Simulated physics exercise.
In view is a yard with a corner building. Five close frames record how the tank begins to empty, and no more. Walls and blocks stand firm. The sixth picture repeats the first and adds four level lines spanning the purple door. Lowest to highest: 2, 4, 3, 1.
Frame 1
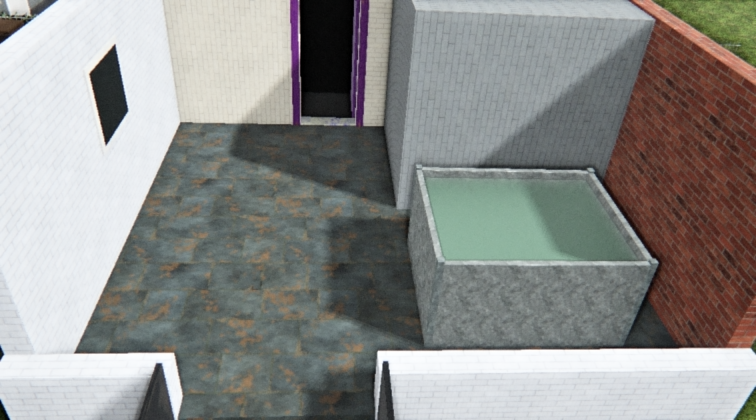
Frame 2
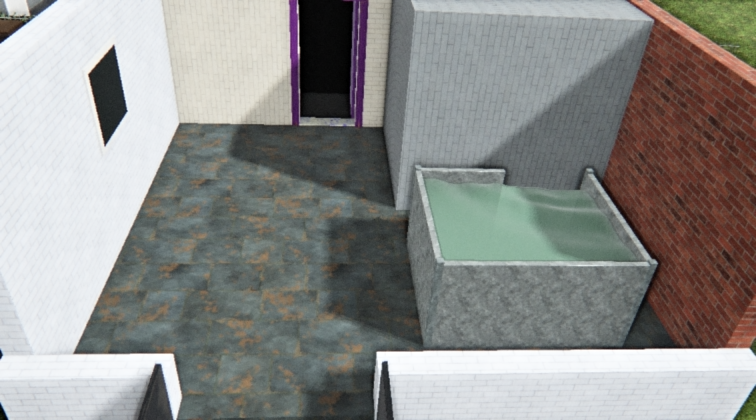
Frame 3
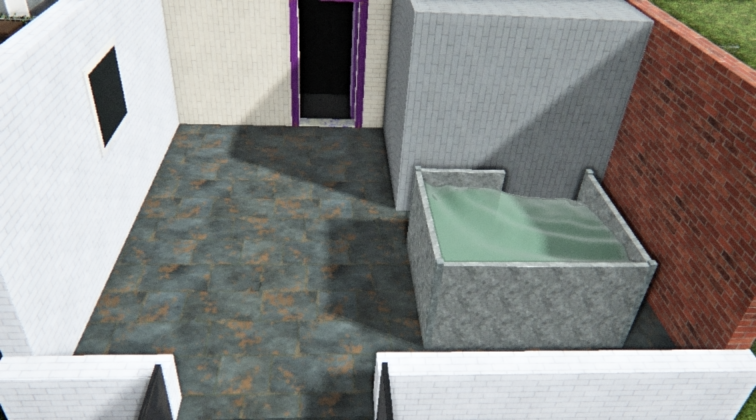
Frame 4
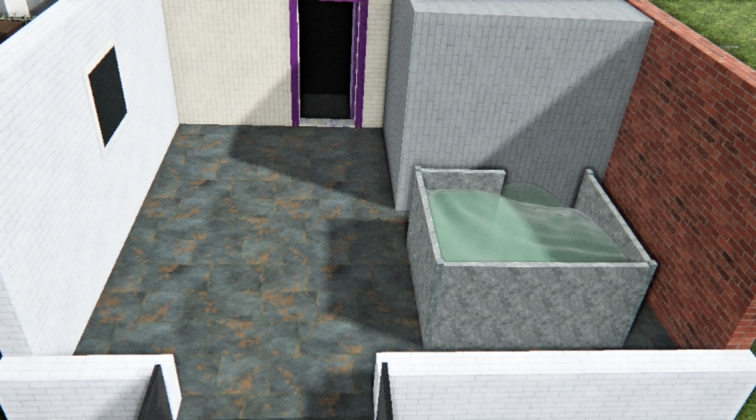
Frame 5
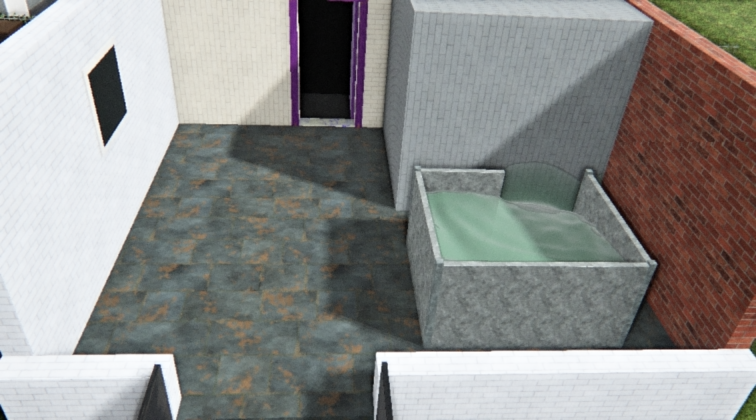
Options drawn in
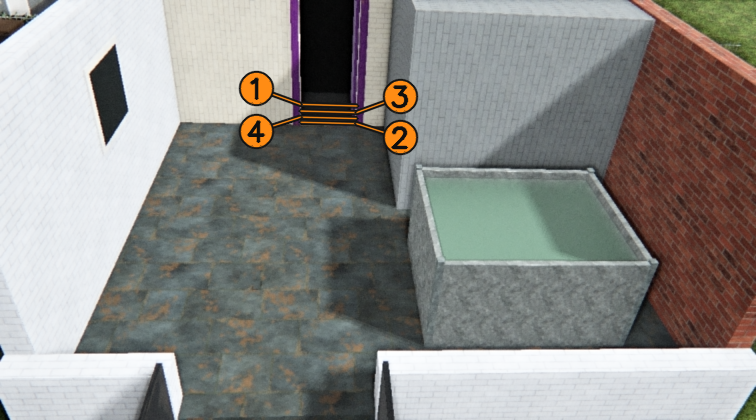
Green water sloshing and dropping lower in a grey stone tank after part of its back wall disappears, beside a red brick wall.
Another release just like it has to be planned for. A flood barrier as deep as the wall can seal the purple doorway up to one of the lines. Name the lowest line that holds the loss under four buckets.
4 is the one.
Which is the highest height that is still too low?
2.
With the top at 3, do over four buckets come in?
No, not at all.
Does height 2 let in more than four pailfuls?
Yes.
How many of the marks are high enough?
Three of the four.
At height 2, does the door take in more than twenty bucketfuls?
No, it does not.
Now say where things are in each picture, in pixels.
Water in the tank at rest, its middle at (523, 218); foot of the purple doorway at (328, 125); open gate at (277, 348).
Water covers 1 % of the ground, its front hidden from here.
Water covers 4 % of the ground, its front hidden from here.
Water covers 6 % of the ground, its front hidden from here.
Water covers 7 % of the ground, its front hidden from here.
On the marked copy, 1 at (328, 105); 2 at (328, 122); 3 at (328, 111); 4 at (328, 117); from the bottom up 2, 4, 3, 1.
With 1, nothing gets over.
With 2, about 8 bucketfuls get in.
With 3, nothing gets over.
With 4, a splash gets over, under a bucket.
